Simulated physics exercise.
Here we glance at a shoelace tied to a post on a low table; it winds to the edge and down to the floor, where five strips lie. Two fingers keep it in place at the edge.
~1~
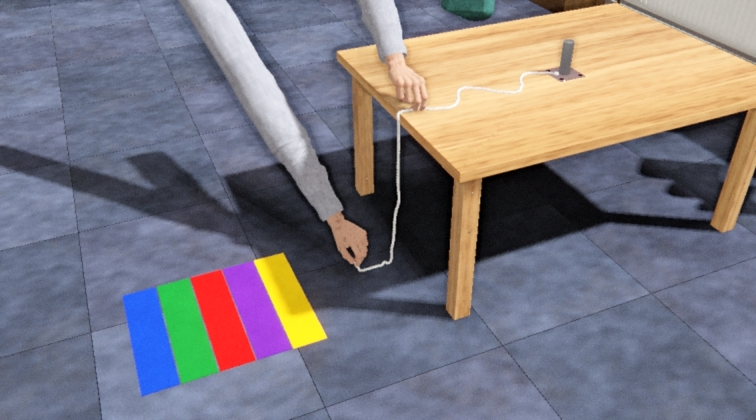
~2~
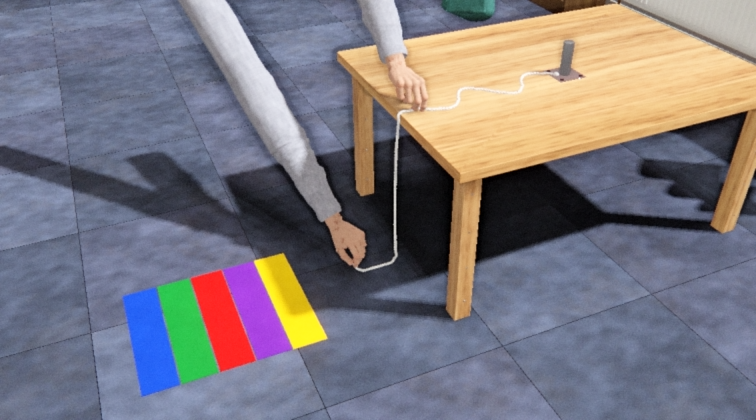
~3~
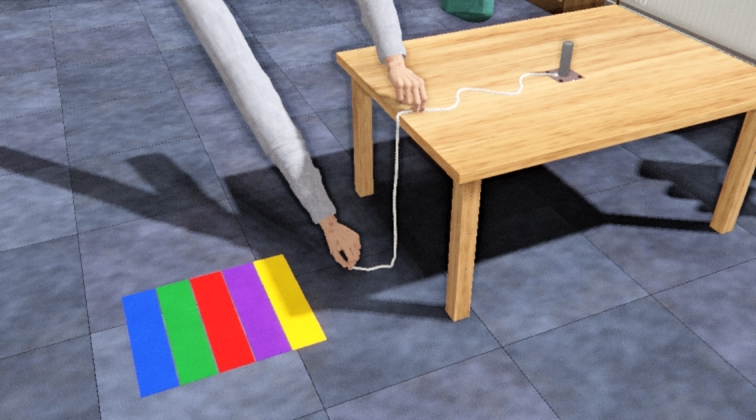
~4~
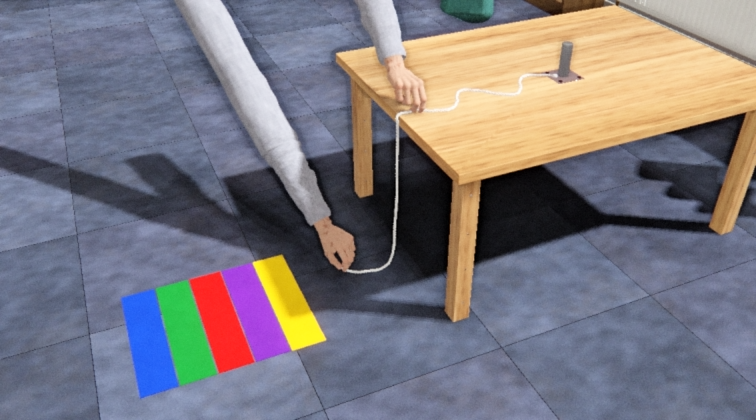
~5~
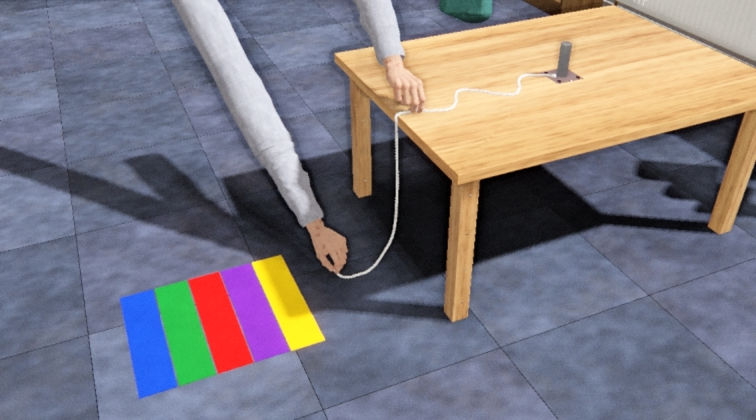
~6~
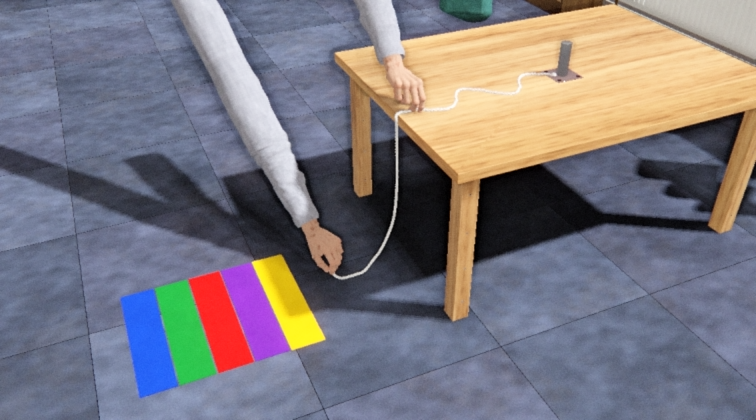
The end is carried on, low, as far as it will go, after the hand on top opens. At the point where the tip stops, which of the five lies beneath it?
The green strip lies beneath it.
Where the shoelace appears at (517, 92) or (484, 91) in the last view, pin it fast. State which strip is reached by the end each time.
The end lands on red the first time and on red the second time.
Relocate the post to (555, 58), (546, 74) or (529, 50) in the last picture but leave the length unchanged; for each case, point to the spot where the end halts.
Going through the tries, you get (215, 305), then (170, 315), then (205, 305).
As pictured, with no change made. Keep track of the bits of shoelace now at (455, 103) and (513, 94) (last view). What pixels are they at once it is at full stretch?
About (412, 109), and the other about (487, 91).
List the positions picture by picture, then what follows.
The first picture shows end (355, 263); yellow (302, 326); purple (267, 336); red (232, 347); green (195, 358); blue (156, 370).
The second picture shows end (353, 264); shoelace through (526, 75) (493, 92) (452, 107) (398, 133) (395, 195) (396, 255).
The third picture shows end (348, 266).
The fourth picture shows end (342, 268); shoelace through (524, 76) (492, 93) (451, 109) (397, 134) (397, 196) (392, 256).
The fifth picture shows end (335, 270).
The sixth picture shows end (330, 271); shoelace through (523, 76) (491, 92) (450, 108) (397, 133) (396, 196) (377, 255).
Soon after, end near (238, 297); over purple.
Then, end near (204, 306); over red.
At full stretch, end near (184, 312); over green. The green one.
